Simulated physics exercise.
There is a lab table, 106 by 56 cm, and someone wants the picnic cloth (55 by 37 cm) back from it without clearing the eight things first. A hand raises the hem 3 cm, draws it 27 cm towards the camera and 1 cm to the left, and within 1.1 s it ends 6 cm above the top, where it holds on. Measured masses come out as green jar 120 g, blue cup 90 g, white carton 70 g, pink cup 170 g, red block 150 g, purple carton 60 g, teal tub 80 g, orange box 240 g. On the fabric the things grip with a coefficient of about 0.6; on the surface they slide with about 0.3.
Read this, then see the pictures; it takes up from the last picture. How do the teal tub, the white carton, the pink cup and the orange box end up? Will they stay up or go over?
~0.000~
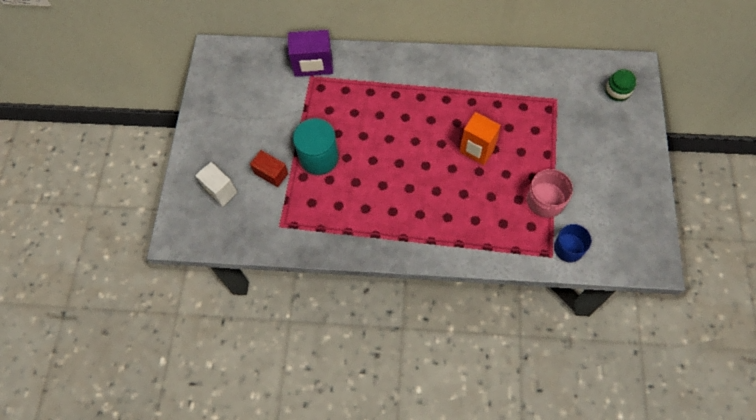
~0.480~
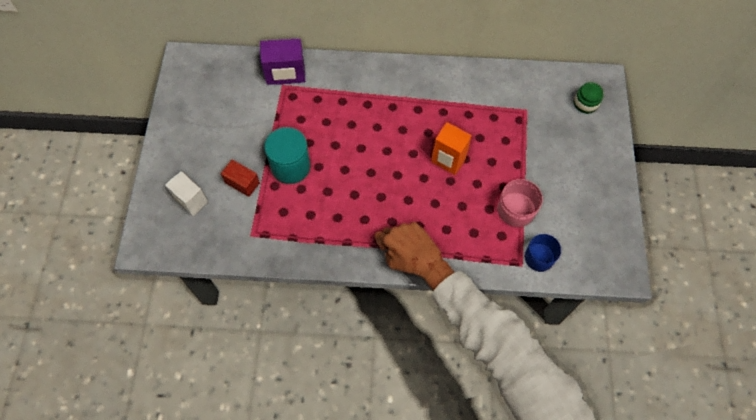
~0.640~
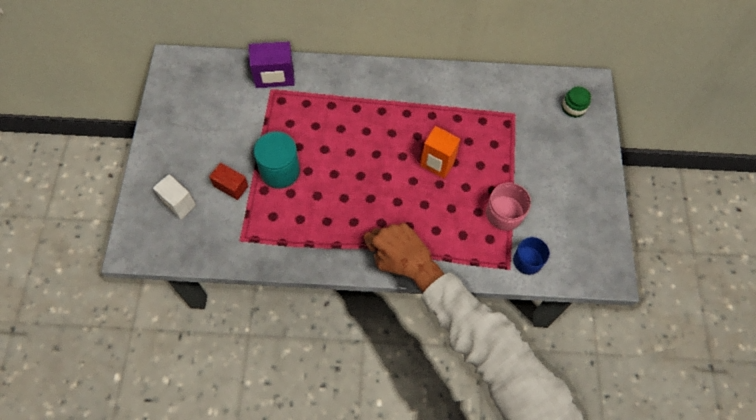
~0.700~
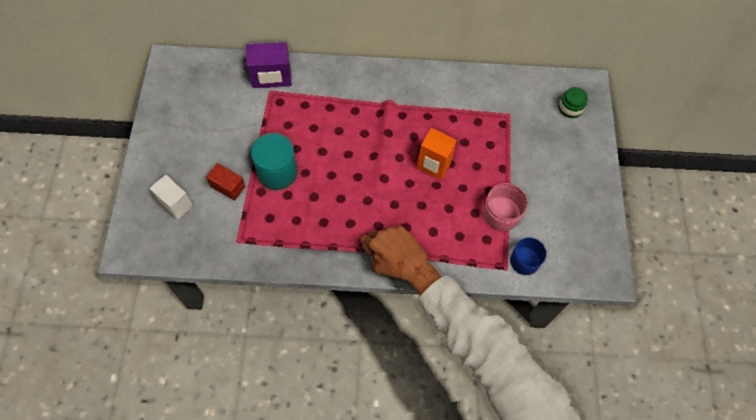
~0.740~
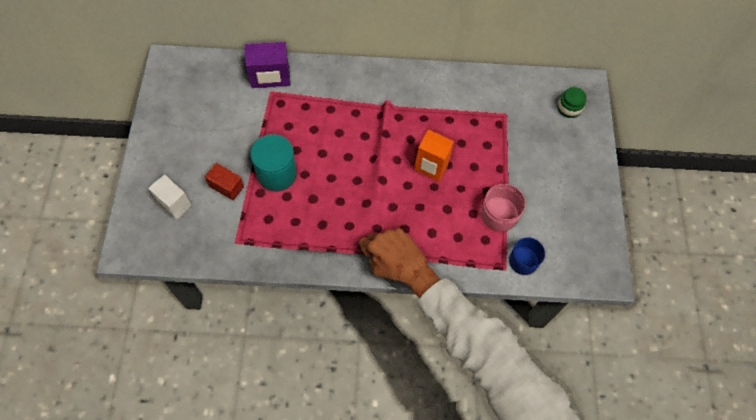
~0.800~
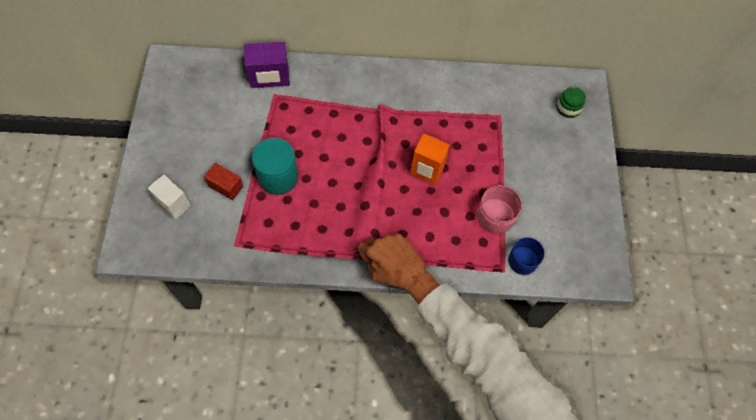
In short: The teal tub goes over, the white carton stays up, the pink cup goes over, the orange box goes over.
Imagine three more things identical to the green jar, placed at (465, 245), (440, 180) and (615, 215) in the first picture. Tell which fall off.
Log, listed order - lost / lost / kept.
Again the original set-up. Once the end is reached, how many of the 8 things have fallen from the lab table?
3 in all.
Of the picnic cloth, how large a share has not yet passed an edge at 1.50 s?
I'd say close to 60 per cent of it.
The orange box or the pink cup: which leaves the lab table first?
The pink one goes first.
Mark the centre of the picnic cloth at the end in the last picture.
I'd say it sits around (332, 299) in the last picture.
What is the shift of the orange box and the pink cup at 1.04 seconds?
For the orange box, 10 centimetres, and for the pink cup, 6 centimetres.
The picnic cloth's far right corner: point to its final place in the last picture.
(469, 272) or thereabouts.
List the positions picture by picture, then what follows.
Shows, teal tub (314, 136); white carton (213, 177); pink cup (552, 187); orange box (483, 127); picnic cloth corners (279, 227) (557, 99), in the first frame.
Shows, purple carton (281, 50); picnic cloth corners (251, 237) (527, 110); grip (385, 249), in the second frame.
Shows, picnic cloth corners (240, 241) (515, 114); grip (375, 250), in the third frame.
Shows, picnic cloth corners (236, 243) (510, 114); grip (371, 253), in the fourth frame.
Shows, orange box (437, 144); picnic cloth corners (235, 244) (506, 114); grip (370, 255), in the fifth frame.
Shows, teal tub (273, 156); white carton (166, 190); pink cup (502, 203); orange box (432, 148); picnic cloth corners (234, 246) (501, 115) (505, 272); grip (369, 260), in the sixth frame.
After 1.0 s, 95 % of the picnic cloth is still over the top; orange box 9 cm off its start, teal tub 8 cm off its start, pink cup 6 cm off its start.
After 1.3 s, 75 % of the picnic cloth is still over the top; orange box 17 cm off its start, teal tub 16 cm off its start, pink cup 12 cm off its start.
After 1.5 s, 60 % of the picnic cloth is still over the top; orange box 26 cm off its start at (384, 250), teal tub 24 cm off its start at (263, 264), pink cup 18 cm off its start at (462, 276).
After 1.7 s, 45 % of the picnic cloth is still over the top; teal tub over the edge, orange box 30 cm off its start, pink cup over the edge.
After 3.3 s, 30 % of the picnic cloth is still over the top; orange box over the edge, teal tub over the edge, pink cup over the edge, white carton 0 cm off its start at (165, 190).
